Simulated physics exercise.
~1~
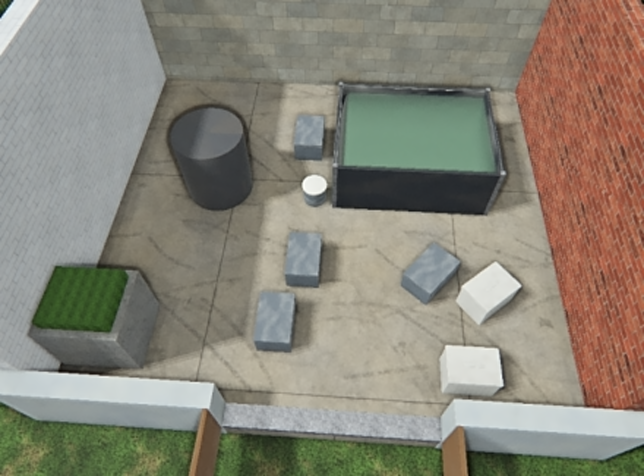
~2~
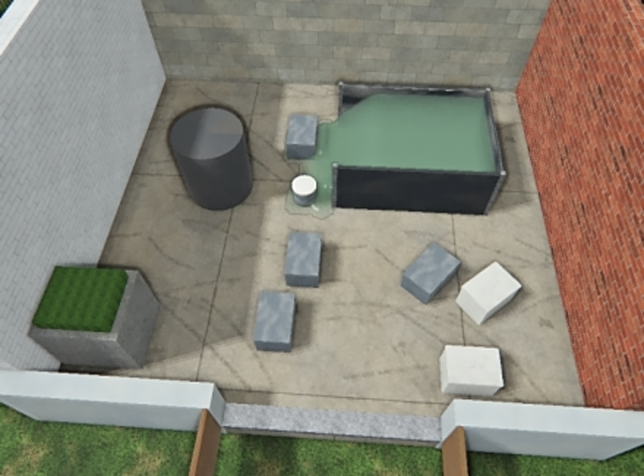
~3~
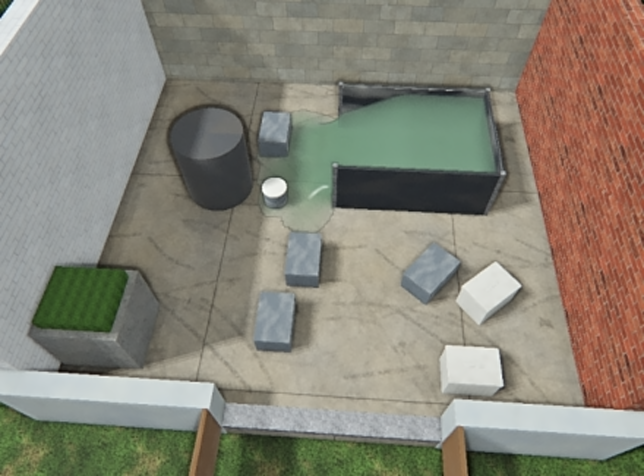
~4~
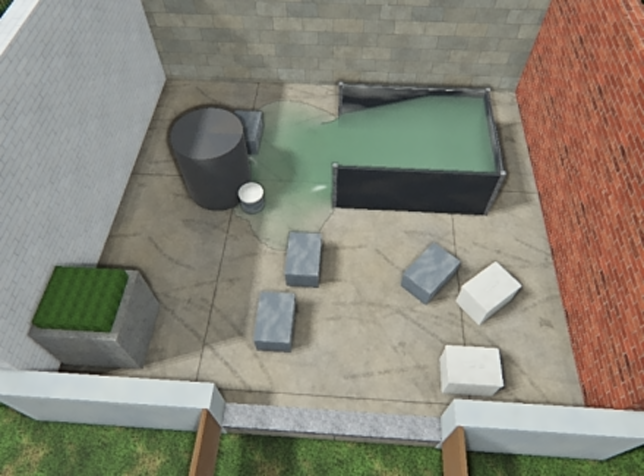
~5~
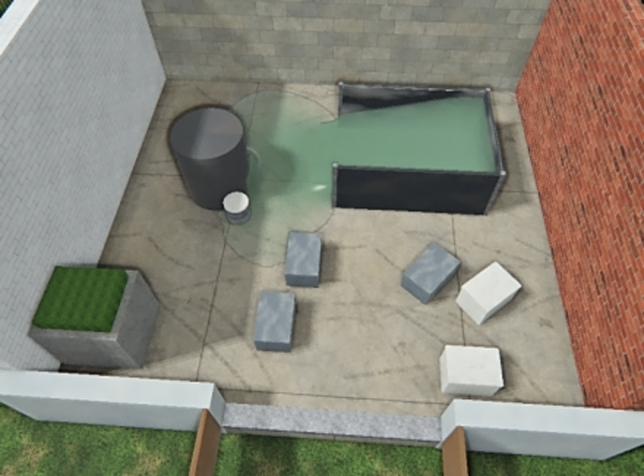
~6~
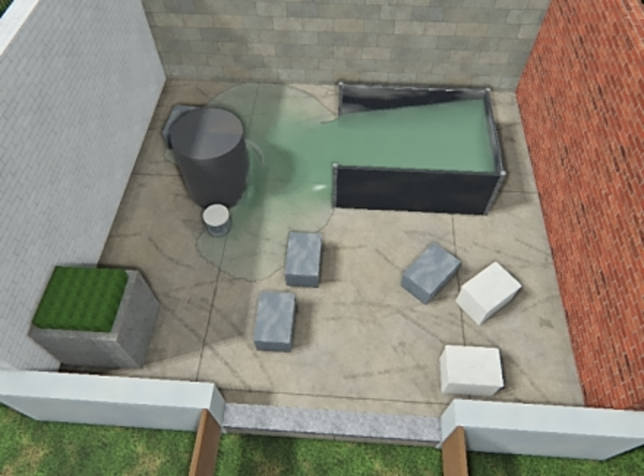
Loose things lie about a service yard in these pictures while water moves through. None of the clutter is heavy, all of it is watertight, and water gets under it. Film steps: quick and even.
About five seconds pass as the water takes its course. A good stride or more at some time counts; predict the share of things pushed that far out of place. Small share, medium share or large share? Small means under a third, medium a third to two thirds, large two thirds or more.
A medium share.
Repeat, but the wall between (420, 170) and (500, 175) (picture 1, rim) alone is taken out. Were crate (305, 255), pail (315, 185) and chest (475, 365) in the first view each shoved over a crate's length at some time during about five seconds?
Results in order: Stayed short / stayed short / cleared that distance.
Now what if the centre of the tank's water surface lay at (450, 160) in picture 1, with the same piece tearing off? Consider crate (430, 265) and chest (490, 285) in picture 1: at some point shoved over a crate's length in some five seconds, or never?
The first one fell short, the second fell short.
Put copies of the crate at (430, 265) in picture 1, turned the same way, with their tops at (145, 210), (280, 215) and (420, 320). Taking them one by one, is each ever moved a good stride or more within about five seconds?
First driven off, second driven off, third remains in place.
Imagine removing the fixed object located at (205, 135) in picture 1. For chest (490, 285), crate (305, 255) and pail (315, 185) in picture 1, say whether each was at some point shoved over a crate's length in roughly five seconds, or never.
Well, the first stayed in place, the second was pushed clear, and the third was pushed clear.
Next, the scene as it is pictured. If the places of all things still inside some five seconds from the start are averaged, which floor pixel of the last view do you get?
Roughly at (398, 315) in the last view.
A moment on, 2 of 7 are well off their spots; 1 afloat.
Next, 2 of 7 are well off their spots; 2 afloat.
Later, 3 of 7 are well off their spots; 2 afloat.
In the end, 3 of 7 are well off their spots, and 3 have been at some point; 2 afloat.
